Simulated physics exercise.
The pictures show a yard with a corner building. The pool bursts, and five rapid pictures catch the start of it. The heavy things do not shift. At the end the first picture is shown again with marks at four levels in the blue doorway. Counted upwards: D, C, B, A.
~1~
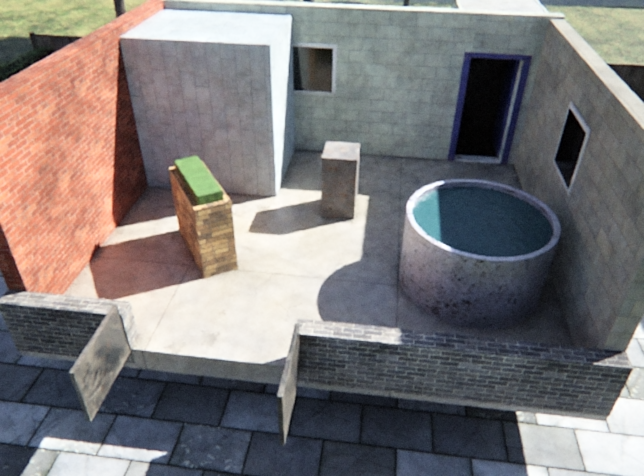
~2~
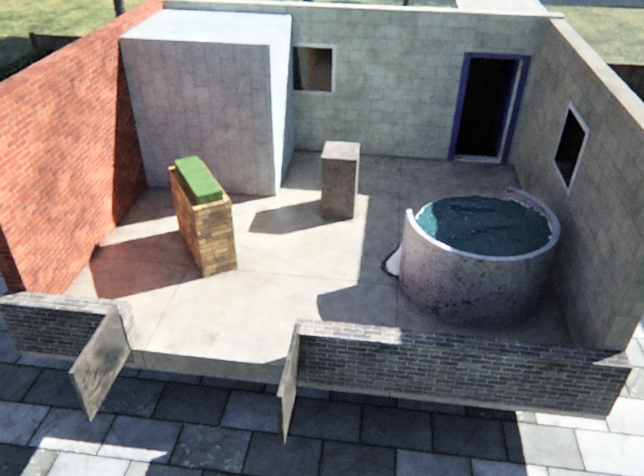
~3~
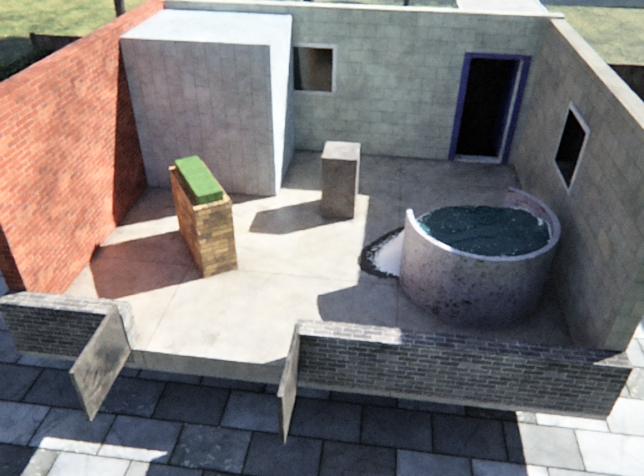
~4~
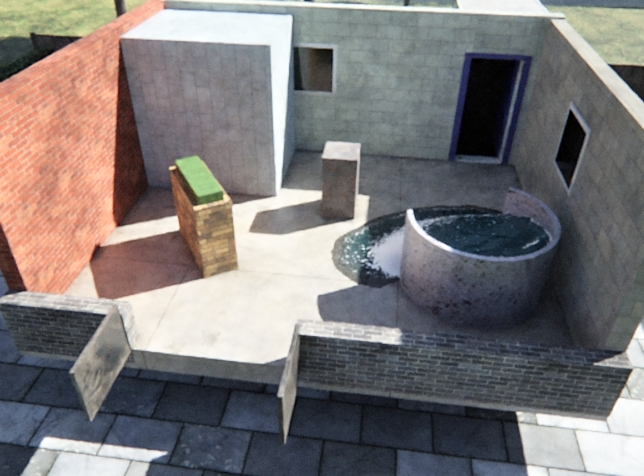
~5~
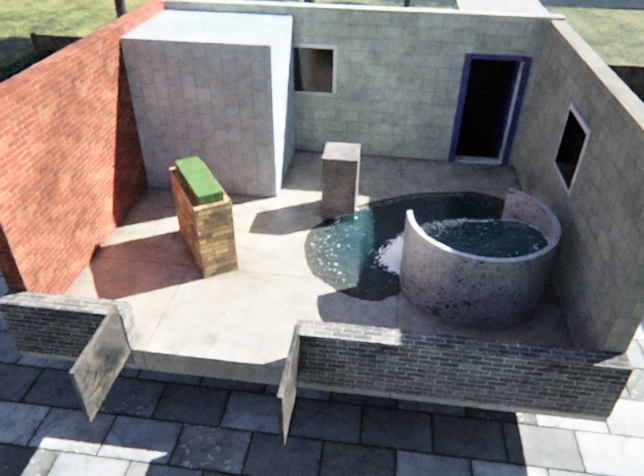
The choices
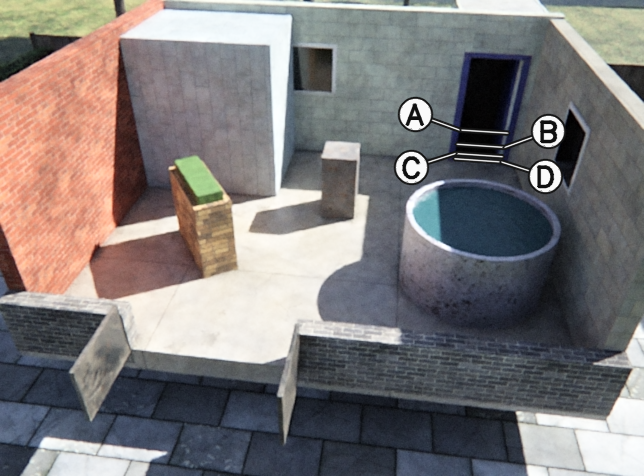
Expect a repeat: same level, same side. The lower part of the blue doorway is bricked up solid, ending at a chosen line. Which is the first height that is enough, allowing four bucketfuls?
B.
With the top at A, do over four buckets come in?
No.
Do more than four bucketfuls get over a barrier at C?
Yes.
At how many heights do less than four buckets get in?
Two.
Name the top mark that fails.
Mark C.
In white, A at (483, 131); B at (480, 145); C at (478, 155); D at (477, 160); from the bottom up D, C, B, A.
Choosing A, nothing gets over.
Choosing B, a splash gets over, under a bucket.
Choosing C, about 12 bucketfuls get in.
Choosing D, dozens of bucketfuls pour in.
